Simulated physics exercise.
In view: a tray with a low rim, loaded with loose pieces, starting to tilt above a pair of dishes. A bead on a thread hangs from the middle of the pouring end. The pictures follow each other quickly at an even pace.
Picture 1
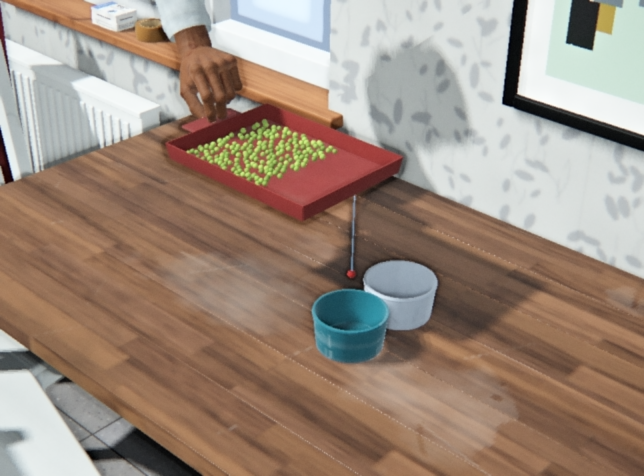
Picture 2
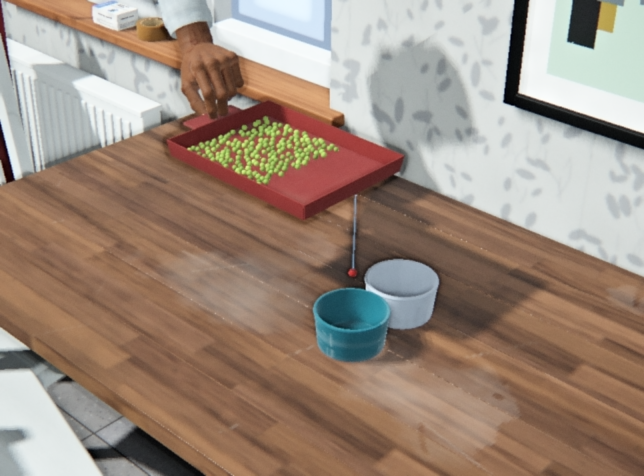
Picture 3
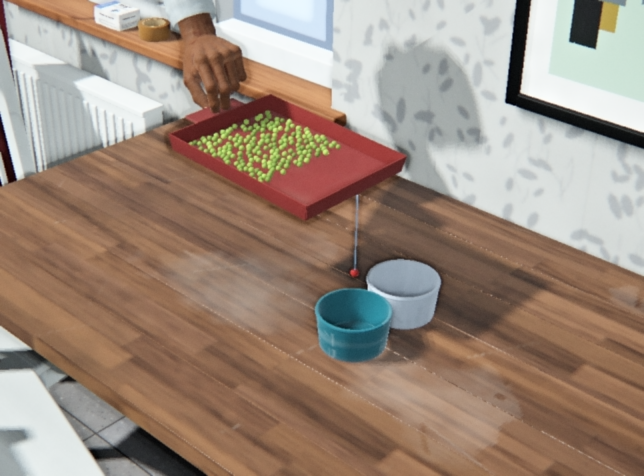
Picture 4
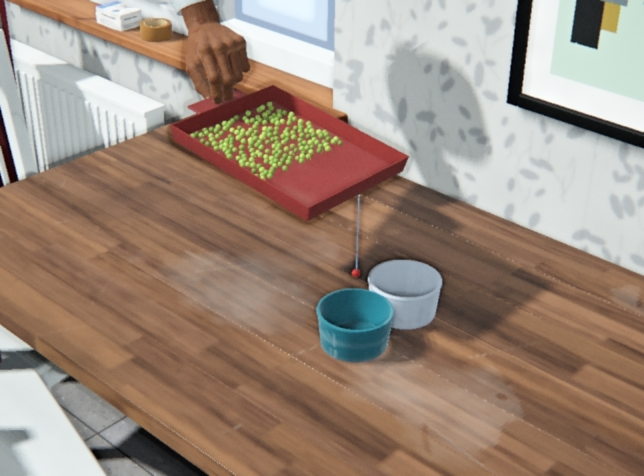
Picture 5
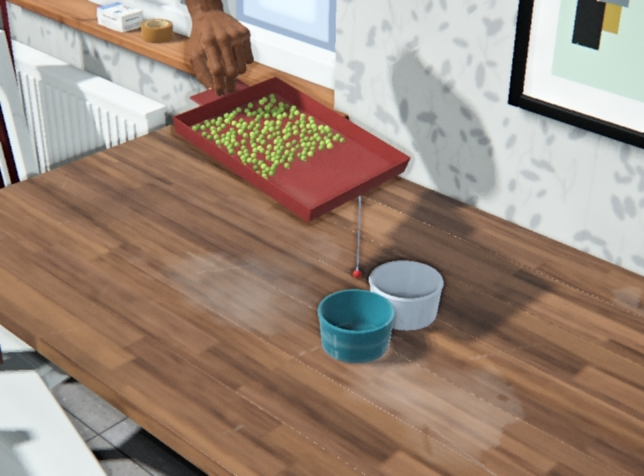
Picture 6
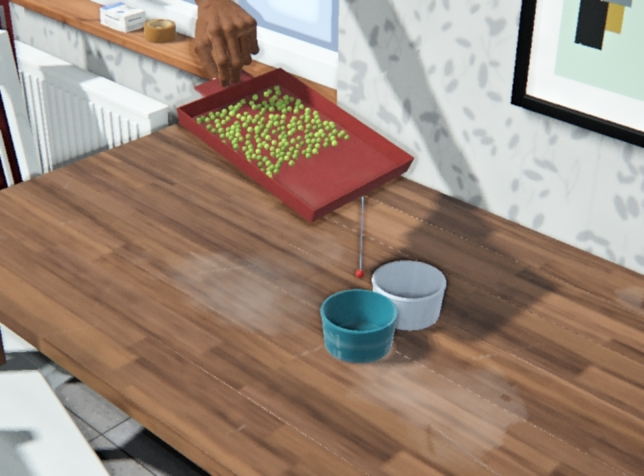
To begin with, a hand holds a red tray of small green and reddish pieces almost level above a wooden table, beside a teal dish and a white one. The hand then gradually raises the tray's far left end, tilting it slightly, while the pieces remain bunched toward that end.
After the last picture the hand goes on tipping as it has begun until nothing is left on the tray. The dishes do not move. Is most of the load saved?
The two hold the larger part of the load.
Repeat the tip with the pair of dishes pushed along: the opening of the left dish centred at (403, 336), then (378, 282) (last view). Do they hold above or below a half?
In turn: Below a half; under half.
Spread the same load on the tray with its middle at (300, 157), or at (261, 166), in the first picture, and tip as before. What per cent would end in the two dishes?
First some 70, then 80 per cent.
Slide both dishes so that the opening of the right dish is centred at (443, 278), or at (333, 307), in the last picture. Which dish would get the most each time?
At the first place the left dish, at the second right.
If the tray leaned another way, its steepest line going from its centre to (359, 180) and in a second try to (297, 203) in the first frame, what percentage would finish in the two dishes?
In turn 70 and 20 in a hundred.
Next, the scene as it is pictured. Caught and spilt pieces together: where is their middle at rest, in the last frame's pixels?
Close to (365, 337).
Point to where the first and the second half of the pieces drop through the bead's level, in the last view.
The first part at (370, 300); the rest at (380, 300).
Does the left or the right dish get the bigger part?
That is the left dish.
Soon, tray tipped steeply; nearly all on the tray; a stray few in the left dish; a stray few in the air.
A while on, tray tipped right over; most on the tray; a small part in the left dish; a stray few in the right dish; a stray few outside both; about a quarter in the air.
Towards the end, tray tipped past a quarter turn; about two thirds in the left dish; about a quarter in the right dish; about a quarter outside both.
Finally, tray tipped past a quarter turn; about two thirds in the left dish; about a quarter in the right dish; about a quarter outside both.
